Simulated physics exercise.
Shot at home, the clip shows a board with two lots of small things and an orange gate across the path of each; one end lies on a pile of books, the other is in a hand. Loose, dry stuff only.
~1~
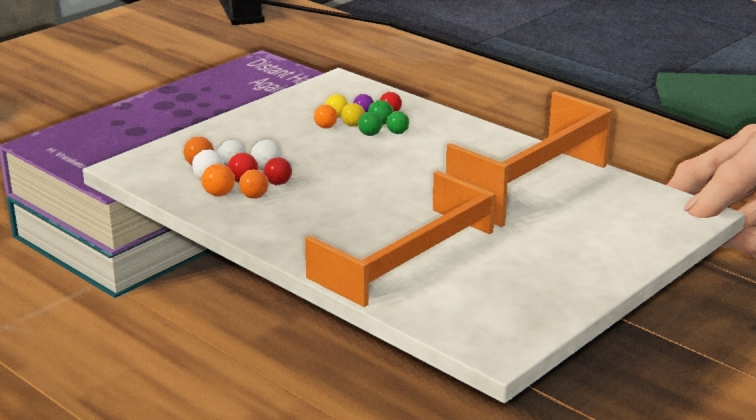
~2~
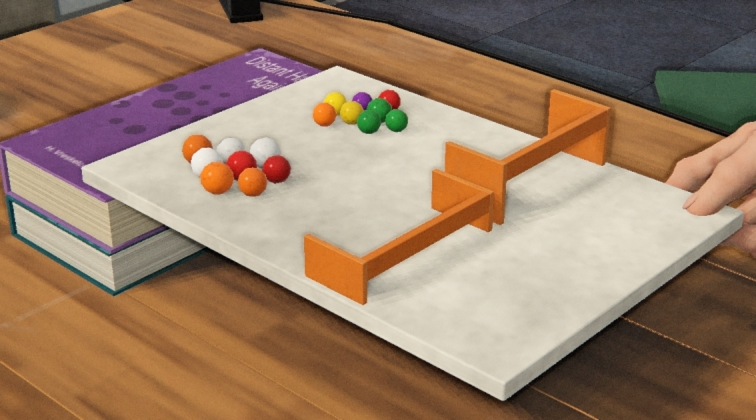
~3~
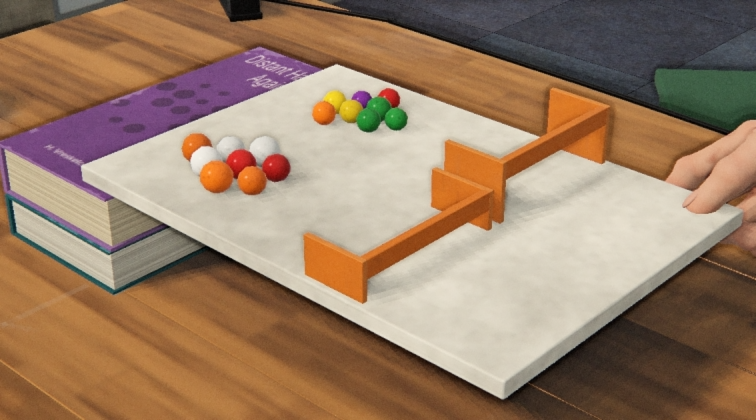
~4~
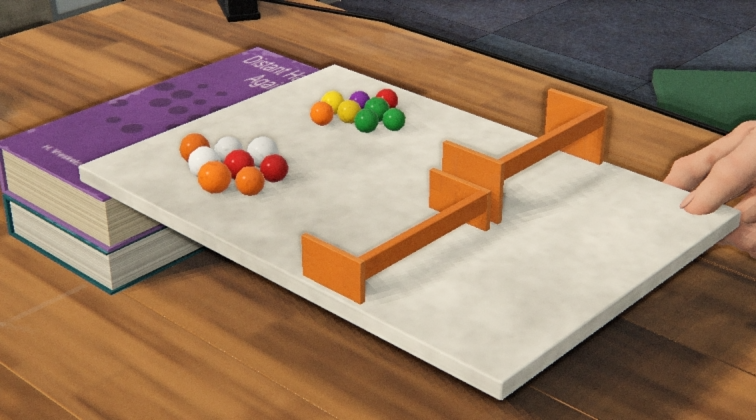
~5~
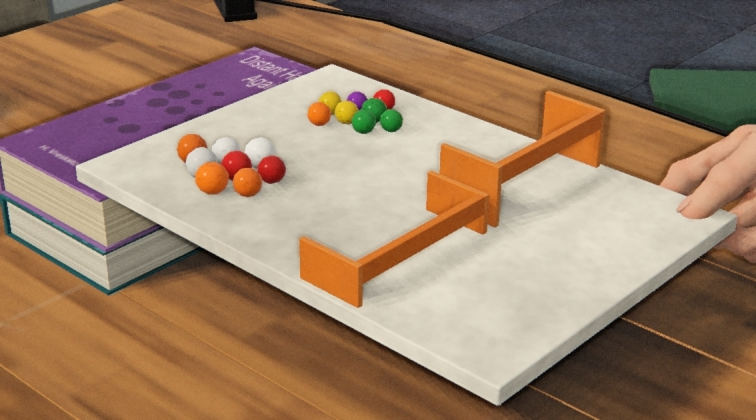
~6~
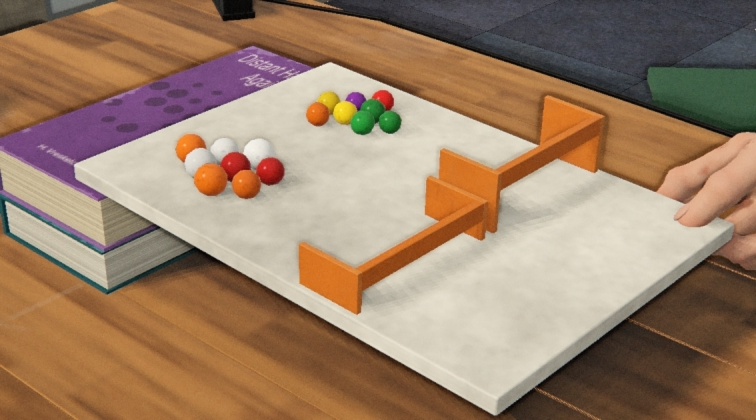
A hand slightly lowered the right end of a pale board propped on a stack of books, while two clusters of colorful little balls and the orange gates on it stayed put.
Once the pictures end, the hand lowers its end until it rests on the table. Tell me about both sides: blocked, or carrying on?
The front handful gets caught. Meanwhile the back handful makes it under.
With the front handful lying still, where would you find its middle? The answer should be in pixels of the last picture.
Close to (395, 305).
Then, 0.20 s on from there, board sloping at 7°; front handful where it was; back handful where it was.
Then, 0.46 s on from there, board sloping at 12°; front handful on its way down; back handful on its way down.
Then, 0.74 s on from there, board resting at 13°; front handful has reached its gate; back handful the whole lot past its gate.
In the end, board resting at 13°; front handful gathered behind its gate; back handful the whole lot past its gate.
